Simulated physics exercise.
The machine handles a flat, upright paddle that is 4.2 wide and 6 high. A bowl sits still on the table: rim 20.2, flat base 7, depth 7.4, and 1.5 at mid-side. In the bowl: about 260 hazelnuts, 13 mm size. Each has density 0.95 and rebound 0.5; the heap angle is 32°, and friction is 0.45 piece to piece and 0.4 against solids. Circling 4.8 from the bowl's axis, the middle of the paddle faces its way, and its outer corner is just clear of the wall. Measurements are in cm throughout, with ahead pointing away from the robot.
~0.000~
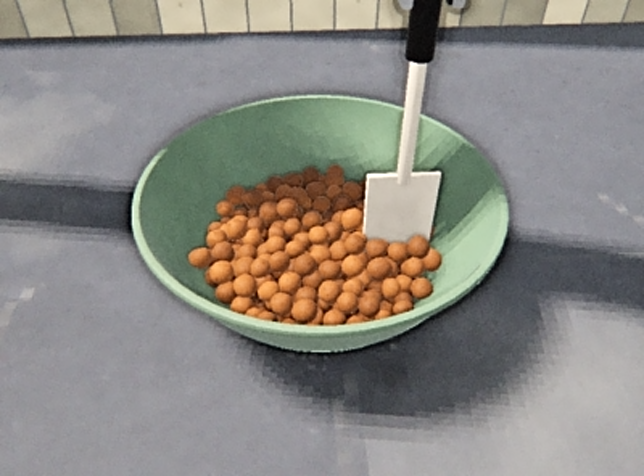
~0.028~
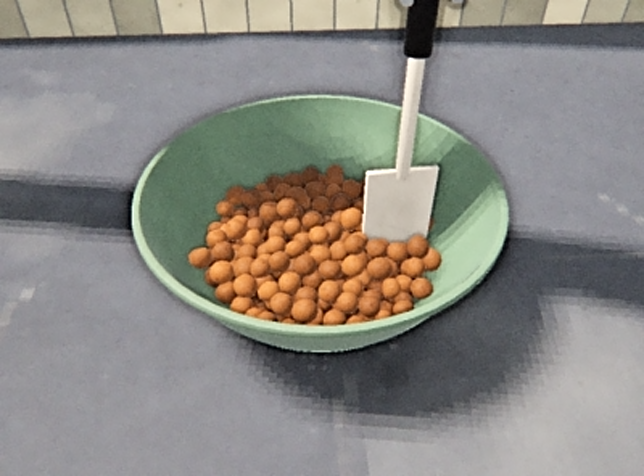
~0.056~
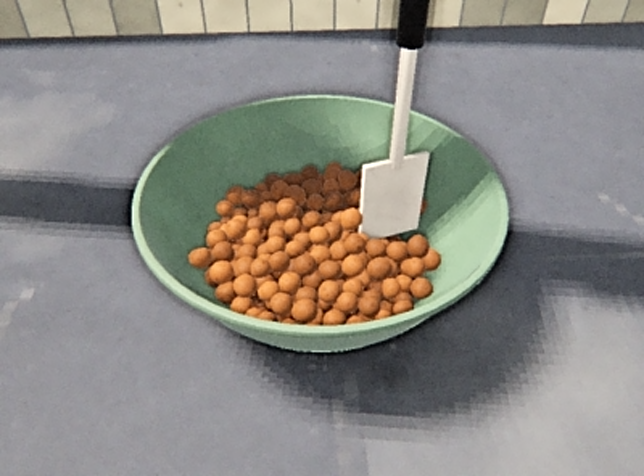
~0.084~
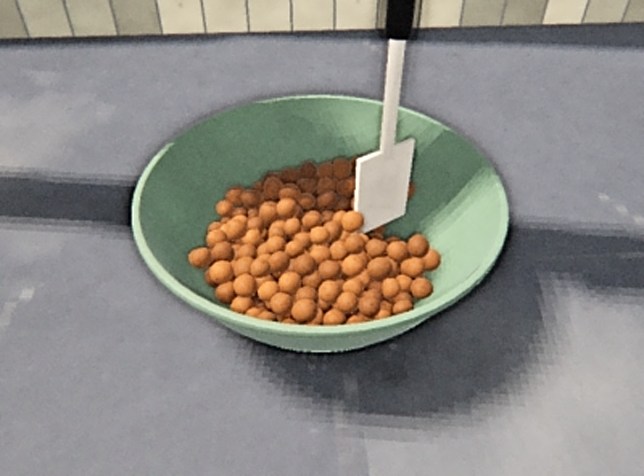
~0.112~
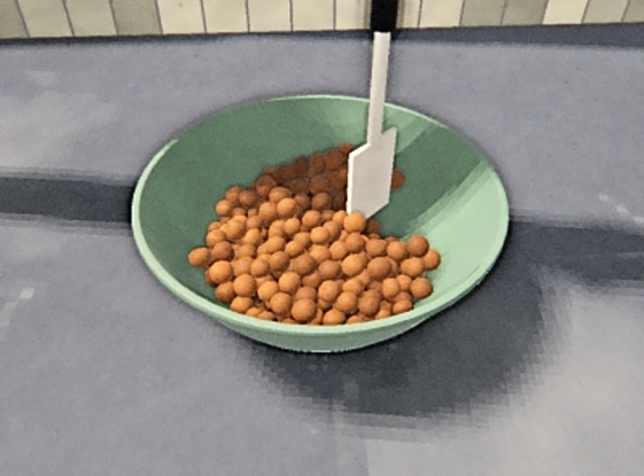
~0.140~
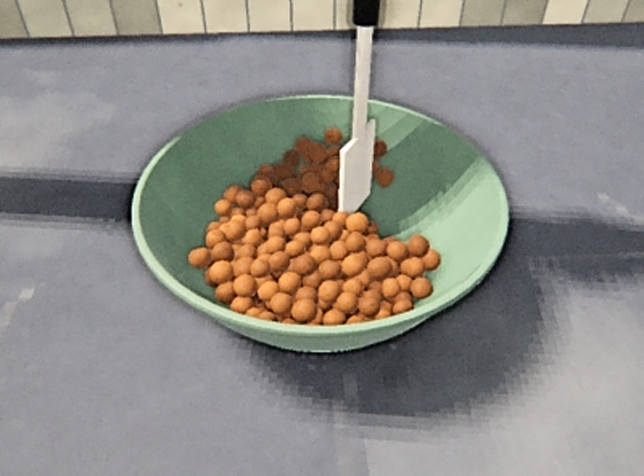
A flat white paddle sweeps back and leftward through small brown balls in a green bowl.
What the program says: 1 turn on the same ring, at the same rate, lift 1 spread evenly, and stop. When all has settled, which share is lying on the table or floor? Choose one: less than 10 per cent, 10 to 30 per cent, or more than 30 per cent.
The share is less than 10 per cent.
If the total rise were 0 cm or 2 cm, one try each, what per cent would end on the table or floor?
Estimates: 0 % then 0 %.
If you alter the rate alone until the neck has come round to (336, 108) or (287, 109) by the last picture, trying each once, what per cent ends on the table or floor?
Some 5 and 20 per cent.
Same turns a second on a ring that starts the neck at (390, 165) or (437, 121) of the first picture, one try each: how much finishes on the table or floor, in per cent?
Near 0 and 0 in a hundred, one try each.
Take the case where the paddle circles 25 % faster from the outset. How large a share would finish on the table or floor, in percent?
My guess is about 5 per cent.
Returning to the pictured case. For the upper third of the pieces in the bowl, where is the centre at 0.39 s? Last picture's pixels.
I'd put it at around (223, 245).
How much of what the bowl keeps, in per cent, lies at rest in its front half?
Around 40 percent of it.
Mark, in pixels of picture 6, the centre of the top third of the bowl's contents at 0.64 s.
At about (401, 266).
After 0.39 s, 174° round, highest piece 8 above the table; 264 in the bowl.
After 0.64 s, 292° round, highest piece 8 above the table; 263 in the bowl, 1 on the table or floor.
After 0.97 s, 0° round, highest piece 7 above the table; 263 in the bowl, 1 on the table or floor.
After 1.67 s, 0° round, highest piece 7 above the table; 263 in the bowl, 1 on the table or floor.
In the end, 263 in the bowl, 1 on the table or floor. That is 0 % on the table or floor.
